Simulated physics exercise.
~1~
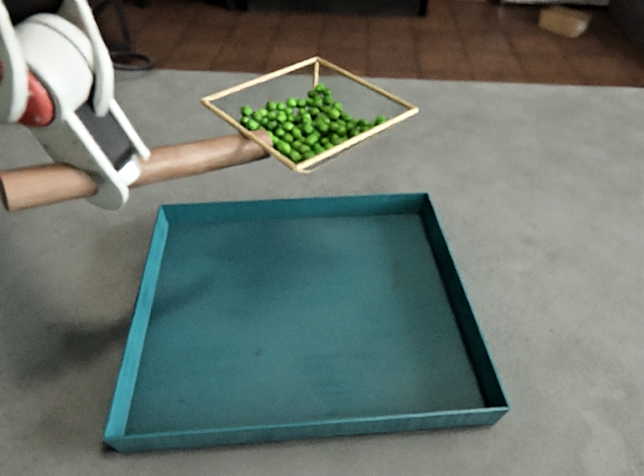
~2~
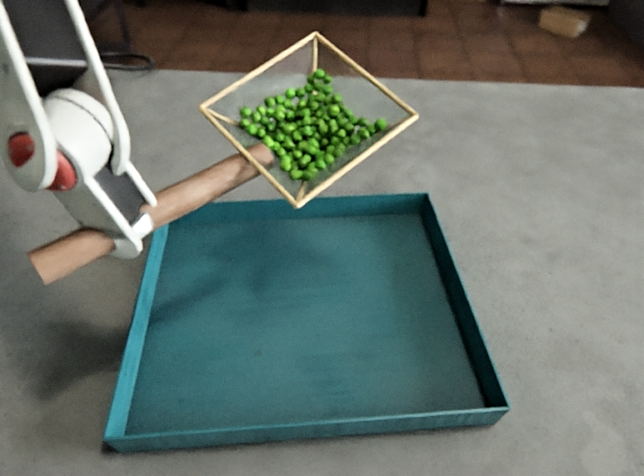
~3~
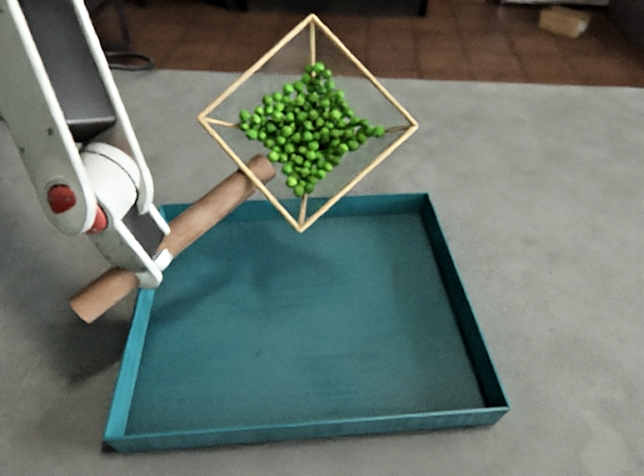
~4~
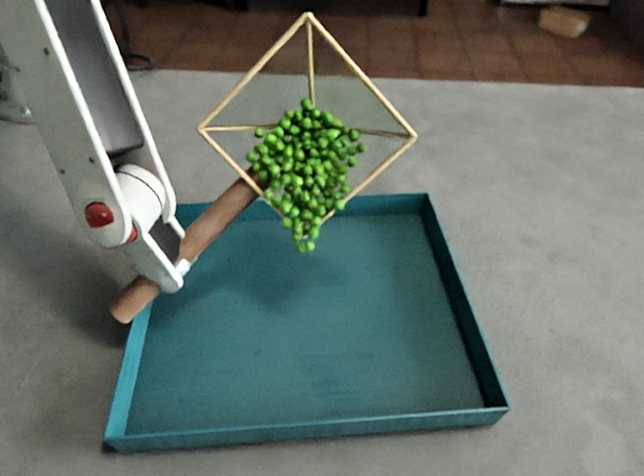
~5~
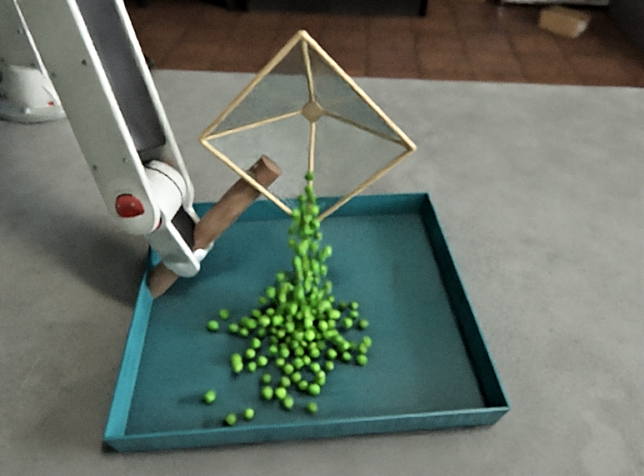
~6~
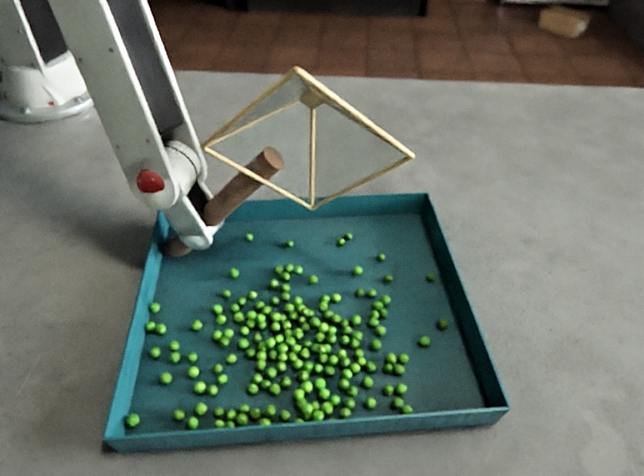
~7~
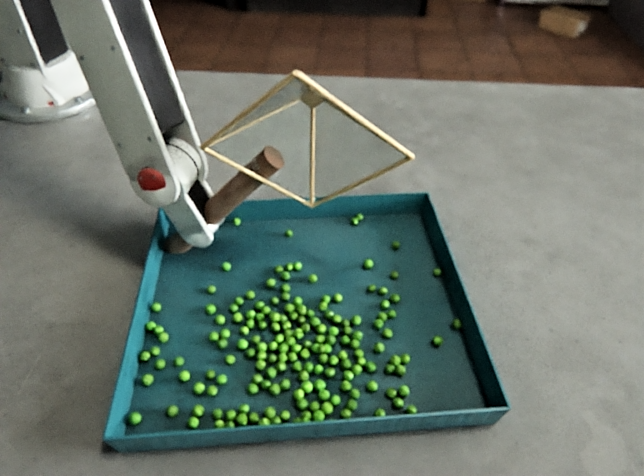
Above a teal tray on a grey surface, a robot arm steadily tilts a wood-edged, clear-sided scoop of green peas until they pour over its lower corner. The peas scatter and roll across the tray, coming to lie spread over its floor beneath the emptied scoop.
